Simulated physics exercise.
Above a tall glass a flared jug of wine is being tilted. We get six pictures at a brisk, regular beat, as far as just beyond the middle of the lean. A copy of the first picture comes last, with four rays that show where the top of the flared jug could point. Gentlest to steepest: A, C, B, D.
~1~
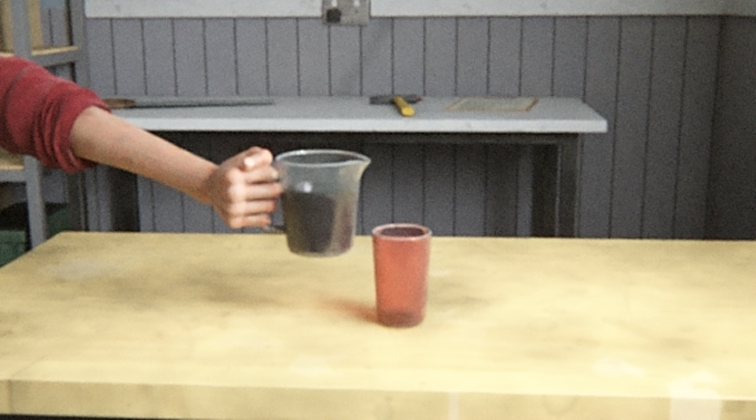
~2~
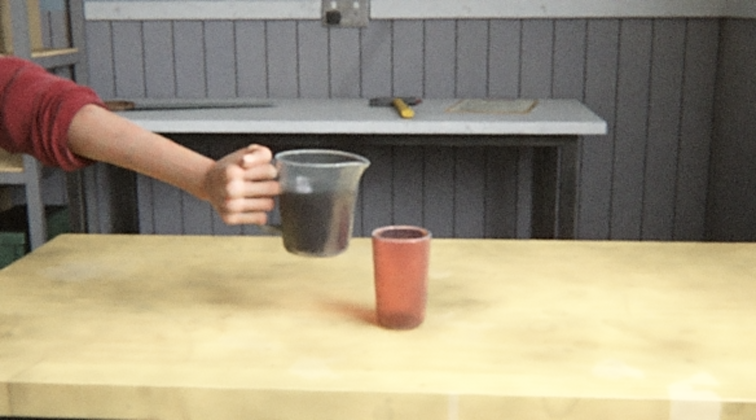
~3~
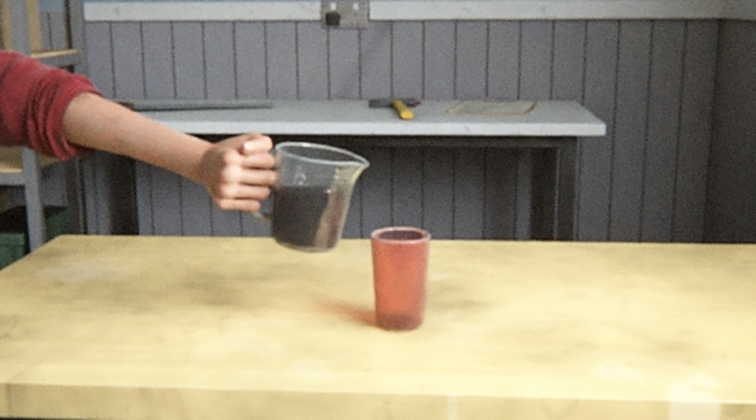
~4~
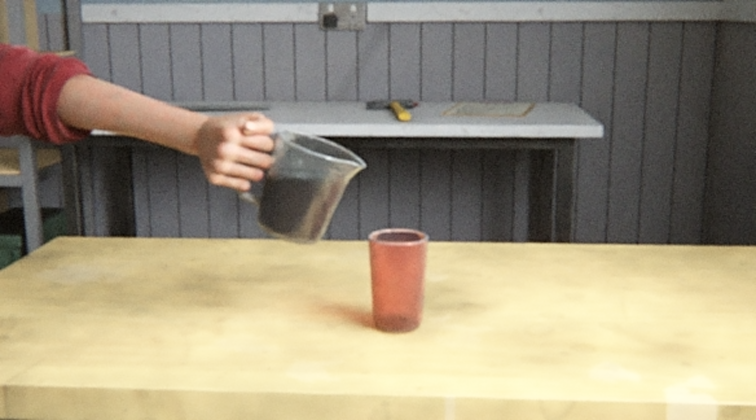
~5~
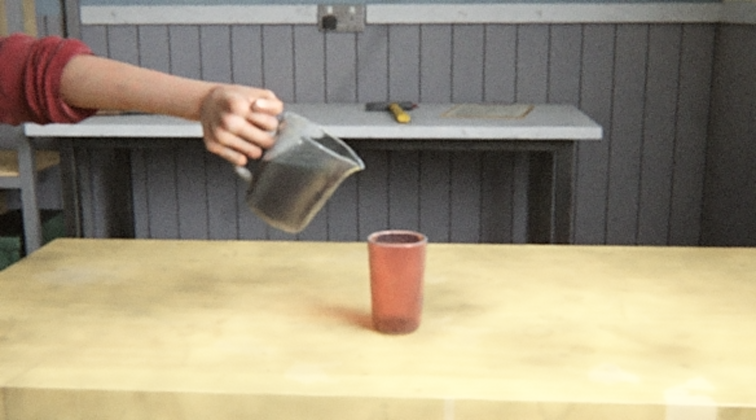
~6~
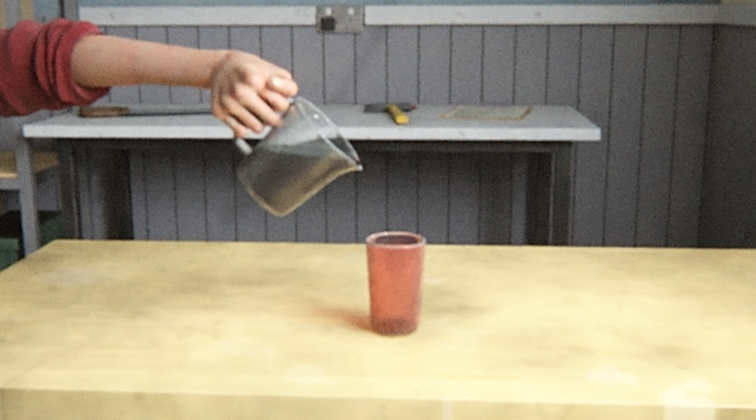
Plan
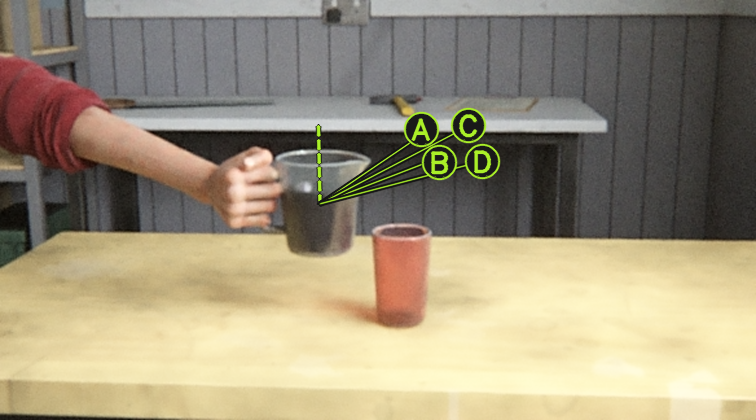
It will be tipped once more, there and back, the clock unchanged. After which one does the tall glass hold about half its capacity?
I would pick tilt C.
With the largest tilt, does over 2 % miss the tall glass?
Yes, it does.
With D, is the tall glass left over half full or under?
Over.
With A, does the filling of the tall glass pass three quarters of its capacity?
No, it does not.
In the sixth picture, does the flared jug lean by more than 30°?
Yes.
On the marked copy, A at (409, 143); B at (421, 164); C at (453, 133); D at (466, 165).
For tilt A, the tall glass ends with about 34 % of what it can hold.
For tilt B, the tall glass ends with about 69 % of what it can hold.
For tilt C, the tall glass ends with about 51 % of what it can hold.
For tilt D, the tall glass ends with about 70 % of what it can hold; 15 % of the wine is spilt.
